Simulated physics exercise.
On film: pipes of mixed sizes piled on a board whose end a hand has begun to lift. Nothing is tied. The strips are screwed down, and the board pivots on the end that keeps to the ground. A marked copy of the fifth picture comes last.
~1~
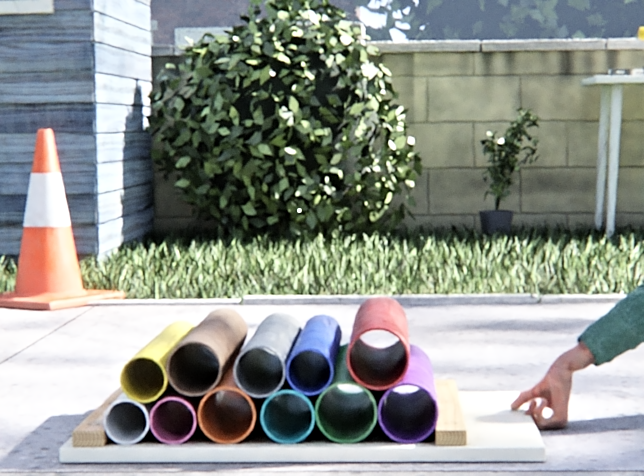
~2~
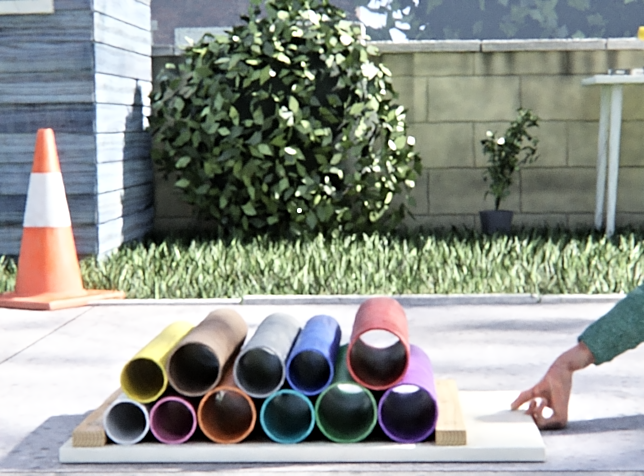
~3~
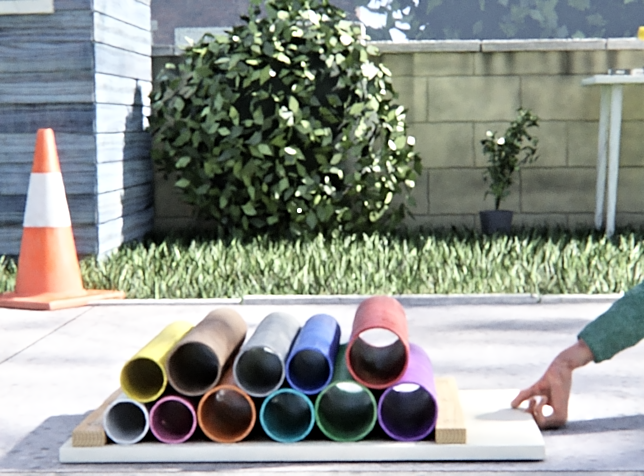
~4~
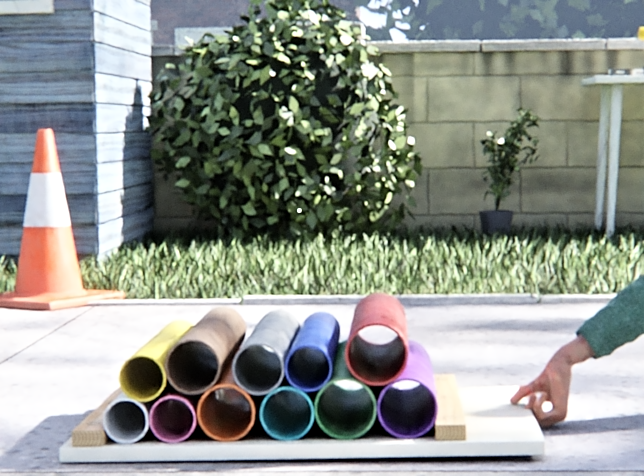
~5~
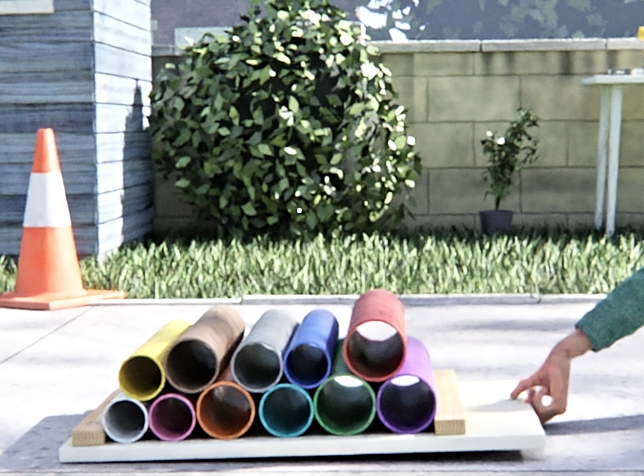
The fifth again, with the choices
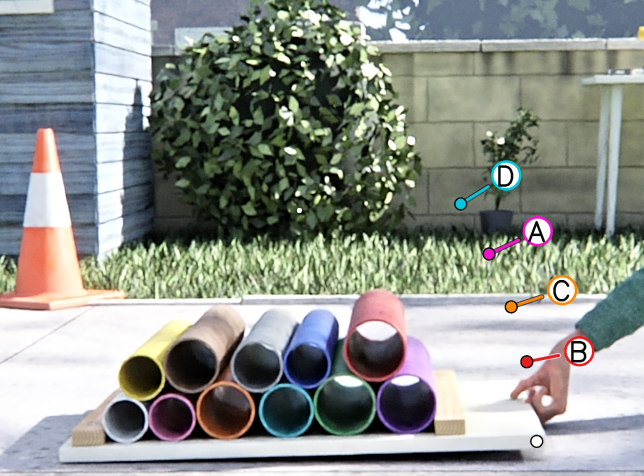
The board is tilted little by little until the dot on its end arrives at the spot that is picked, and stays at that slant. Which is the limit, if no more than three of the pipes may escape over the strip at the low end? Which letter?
A is the limit.
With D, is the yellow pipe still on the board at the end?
The yellow pipe: No.
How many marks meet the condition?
Three of the four.
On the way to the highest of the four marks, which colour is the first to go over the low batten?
It is the yellow one.
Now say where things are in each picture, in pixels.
The first frame shows purple pipe (408, 413); yellow pipe (143, 379); grey pipe (260, 371).
The second frame shows grey pipe (260, 371); brown pipe (194, 368).
The third frame shows board (309, 415); green pipe (346, 411); purple pipe (408, 411); orange pipe (226, 414).
The fourth frame shows board (309, 414); orange pipe (226, 413); pink pipe (173, 419).
The fifth frame shows board (309, 411); pink pipe (172, 418).
On the marked copy, A at (489, 254); B at (527, 361); C at (511, 307); D at (461, 204); the white dot at (537, 441).
Following A. Soon after the start, board at 16°.
Later, board at 25°.
In the end, board at 25°, two over the low batten (yellow, brown).
As for the rest, B one over the low batten (yellow); C two over the low batten (yellow, brown); D five over the low batten.
